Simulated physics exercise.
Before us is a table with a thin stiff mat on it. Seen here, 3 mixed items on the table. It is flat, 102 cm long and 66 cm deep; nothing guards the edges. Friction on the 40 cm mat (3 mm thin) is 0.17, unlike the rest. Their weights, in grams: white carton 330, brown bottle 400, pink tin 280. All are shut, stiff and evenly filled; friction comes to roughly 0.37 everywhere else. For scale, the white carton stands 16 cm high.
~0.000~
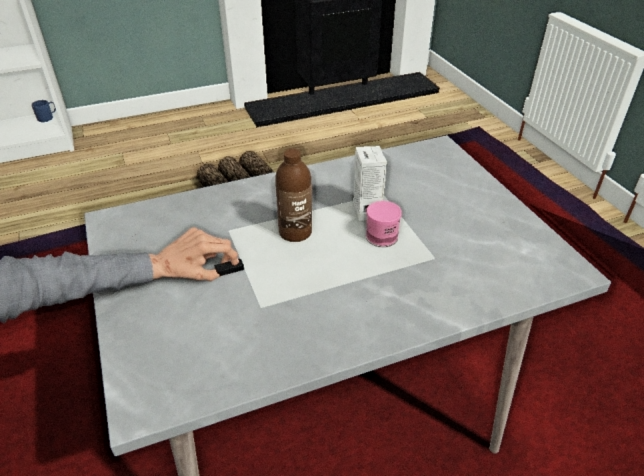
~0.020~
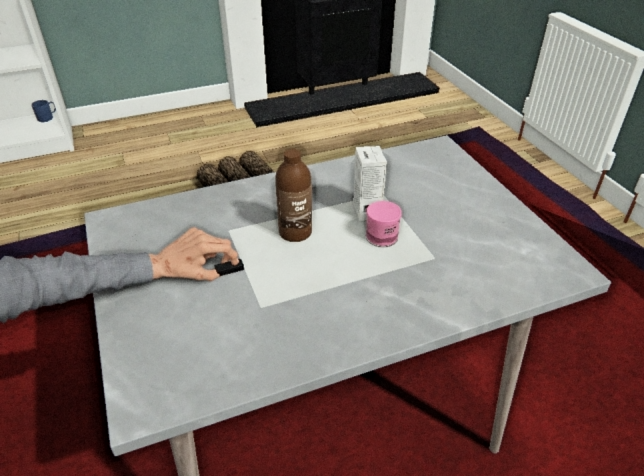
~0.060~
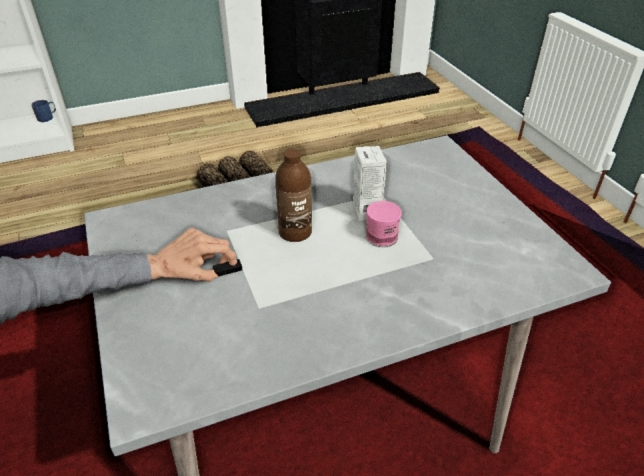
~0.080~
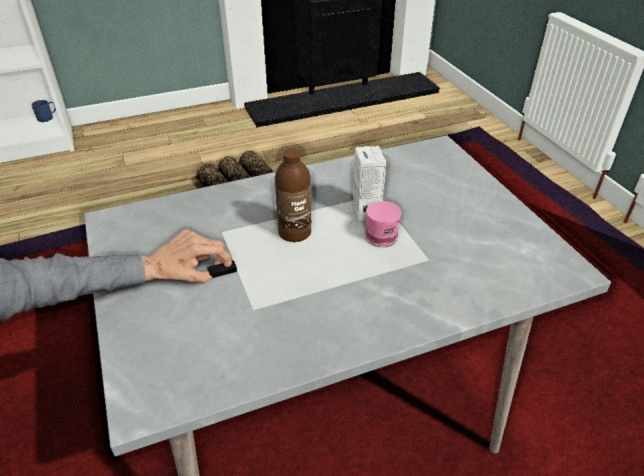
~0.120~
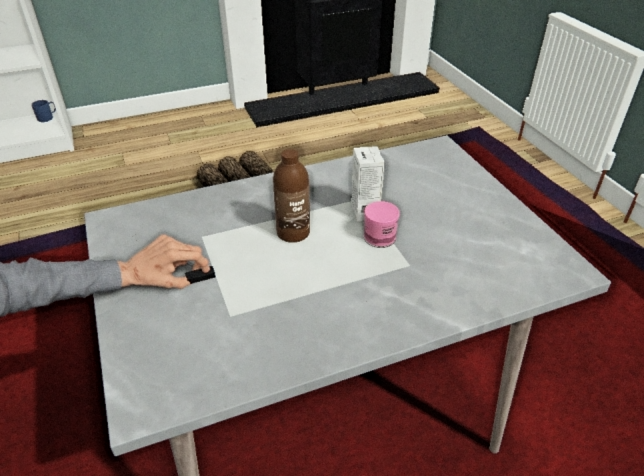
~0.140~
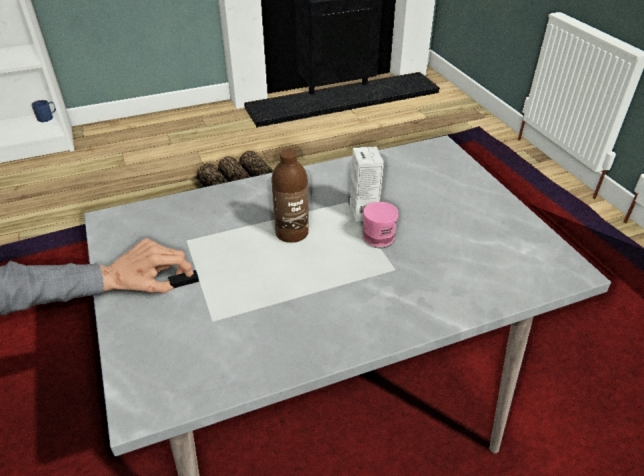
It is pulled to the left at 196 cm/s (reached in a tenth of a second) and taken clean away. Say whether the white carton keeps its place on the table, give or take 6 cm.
The white carton keeps its place.
Around 0.24 s, 29 cm of pull; white carton shifted 2 cm near (361, 186); brown bottle shifted 3 cm; pink tin shifted 2 cm.
Around 0.44 s, 69 cm of pull; white carton shifted 2 cm near (363, 186); brown bottle at 6° to upright; pink tin shifted 2 cm.
Around 0.54 s, 88 cm of pull; brown bottle shifted 5 cm; pink tin shifted 2 cm.
Finally (1.3 s), all 3 still in place (within 6 cm). Final places as that camera would see them, white carton near (363, 186).
